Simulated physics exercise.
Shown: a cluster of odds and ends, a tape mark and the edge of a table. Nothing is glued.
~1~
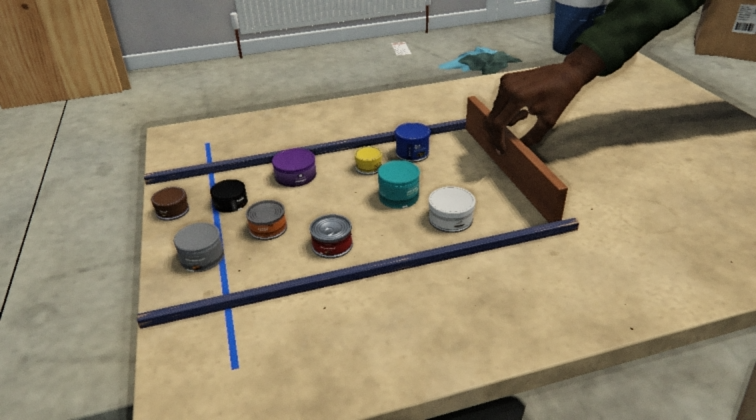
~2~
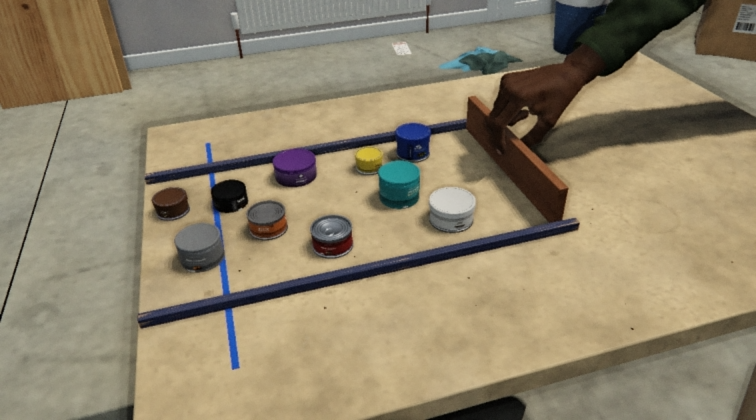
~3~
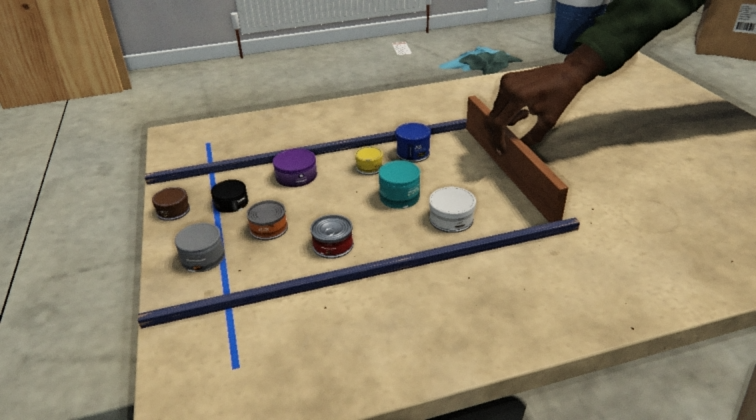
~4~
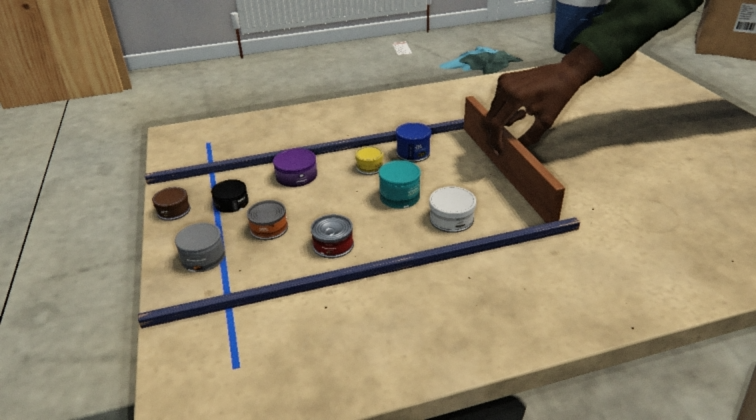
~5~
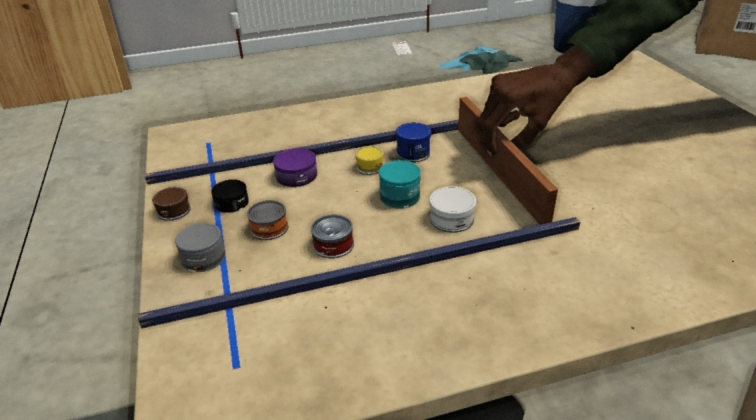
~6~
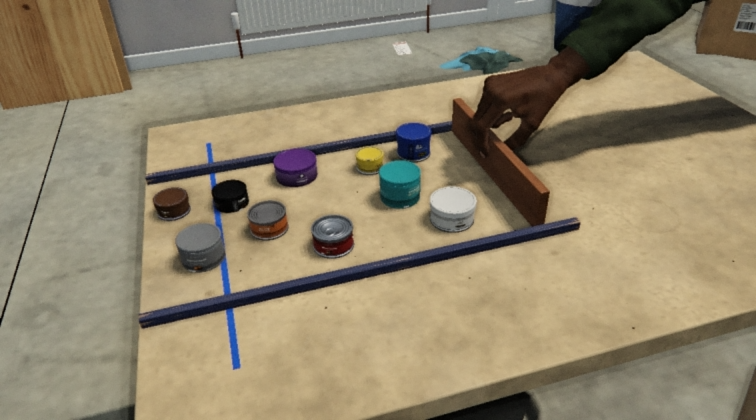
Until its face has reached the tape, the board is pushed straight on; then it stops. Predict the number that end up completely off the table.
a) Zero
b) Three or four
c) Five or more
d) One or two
One or two (d).
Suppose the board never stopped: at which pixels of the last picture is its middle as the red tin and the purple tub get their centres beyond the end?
Near (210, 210), then near (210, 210).
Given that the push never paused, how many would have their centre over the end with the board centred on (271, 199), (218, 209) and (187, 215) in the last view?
First 0, next 2, last 6.
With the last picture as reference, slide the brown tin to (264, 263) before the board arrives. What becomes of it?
Placed like that, the brown tin keeps its spot.
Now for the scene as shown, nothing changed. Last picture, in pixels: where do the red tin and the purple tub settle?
They finish at roughly (150, 285) and (152, 193) respectively.
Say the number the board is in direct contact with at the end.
Counting them up gives 4.
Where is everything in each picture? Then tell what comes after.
In the first frame, brown tin (171, 204); grey tub (200, 247); black tub (229, 196); board (509, 154); tape (218, 229).
In the second frame, grey tub (200, 248); board (510, 154).
In the third frame, black tub (230, 196); orange tin (268, 220).
In the fourth frame, brown tin (172, 203); yellow tin (369, 161).
In the fifth frame, grey tub (201, 247); red tin (333, 236).
In the sixth frame, brown tin (172, 204); grey tub (201, 248); black tub (231, 196); board (494, 157); tape (219, 229).
Soon after, none off yet; brown tin at rest near (172, 204); grey tub at rest near (201, 248); black tub at rest near (231, 196).
After that, none off yet; brown tin at rest near (172, 204); grey tub at rest near (201, 248); black tub displaced a little near (220, 201).
In the end, the number that fall off is one or two; gone, grey tub and brown tin.
